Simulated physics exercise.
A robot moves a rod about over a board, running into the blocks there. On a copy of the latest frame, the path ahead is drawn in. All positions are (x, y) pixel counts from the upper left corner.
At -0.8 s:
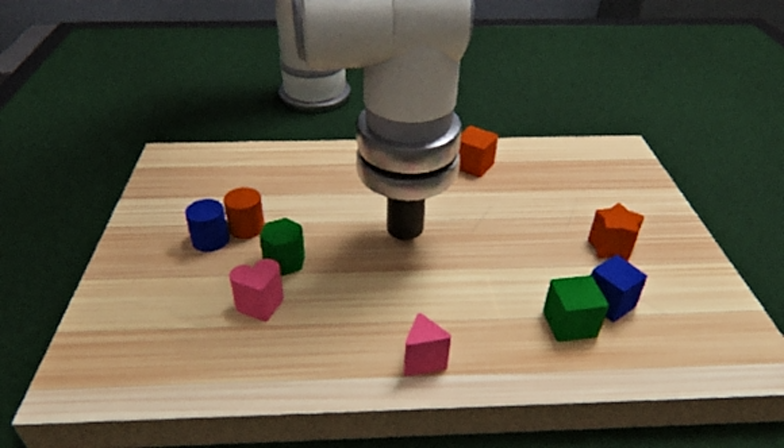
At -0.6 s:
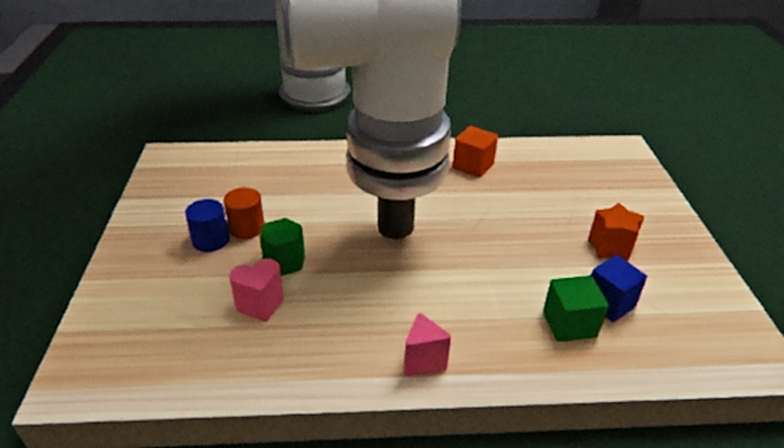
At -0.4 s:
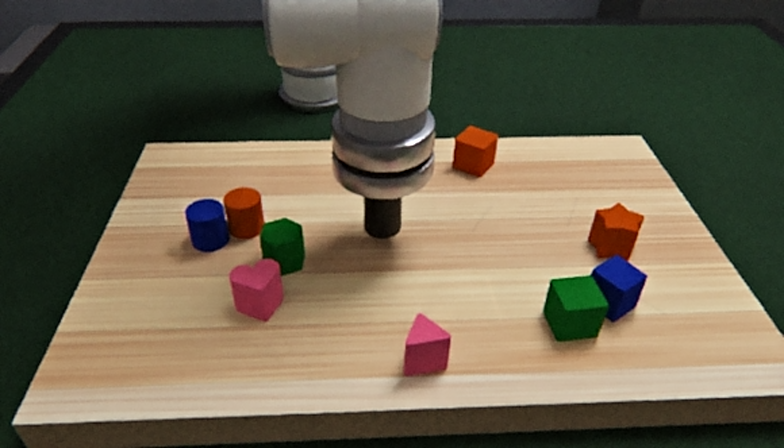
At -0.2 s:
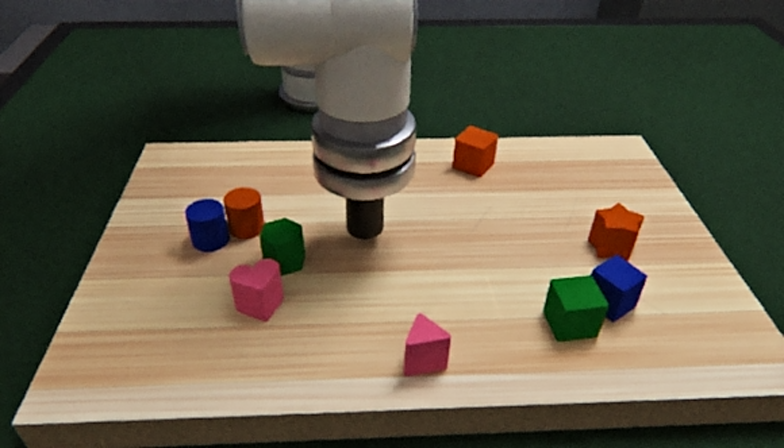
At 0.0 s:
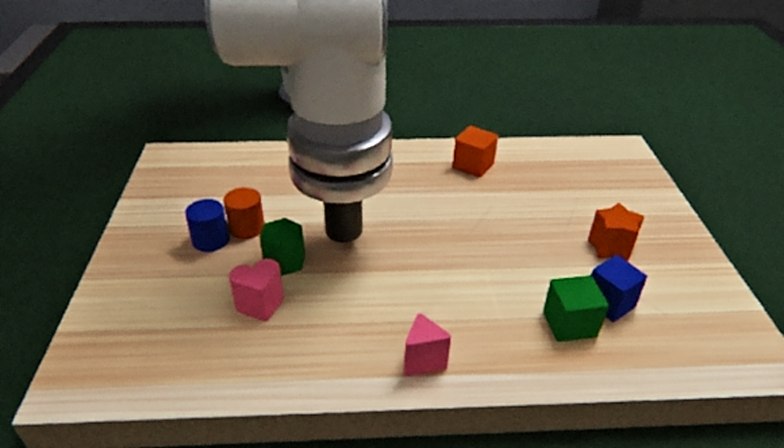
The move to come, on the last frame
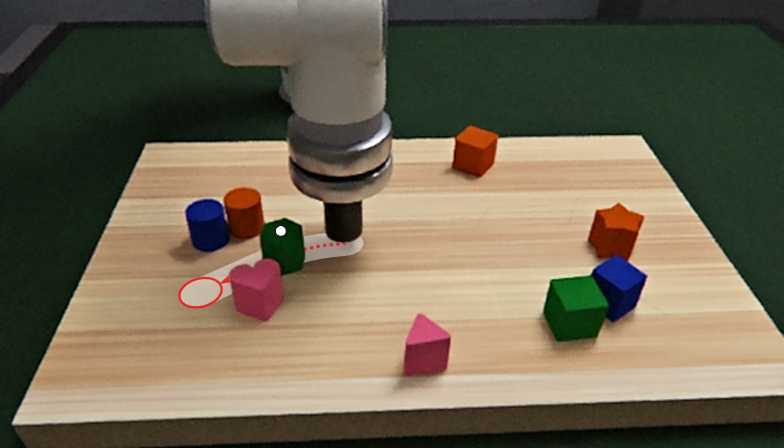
A robot arm moved its dark rod slowly to the left over a wooden board, drawing close to the green hexagonal block, while all the colored blocks around it stayed still.
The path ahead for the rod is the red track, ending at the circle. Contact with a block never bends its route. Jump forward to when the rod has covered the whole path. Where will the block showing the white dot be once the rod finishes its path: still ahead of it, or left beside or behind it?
The rod will still be pushing it.
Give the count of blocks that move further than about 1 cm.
I think only one will be displaced.
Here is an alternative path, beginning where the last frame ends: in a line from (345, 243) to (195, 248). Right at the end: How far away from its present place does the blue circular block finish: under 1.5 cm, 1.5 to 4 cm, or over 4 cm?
It will move more than 4 cm.
The drawn path runs from (345, 243) via (273, 260), ending at (201, 292); the dot is on the green hexagonal block.
The first path, step by step. One third of the way, rod (294, 239); green hexagonal block (256, 239).
Two thirds of the way, rod (247, 258); green hexagonal block (208, 262), turned 25° anticlockwise.
At the end, rod (197, 280); pink heart not moved; green hexagonal block (168, 290), turned 65° anticlockwise.
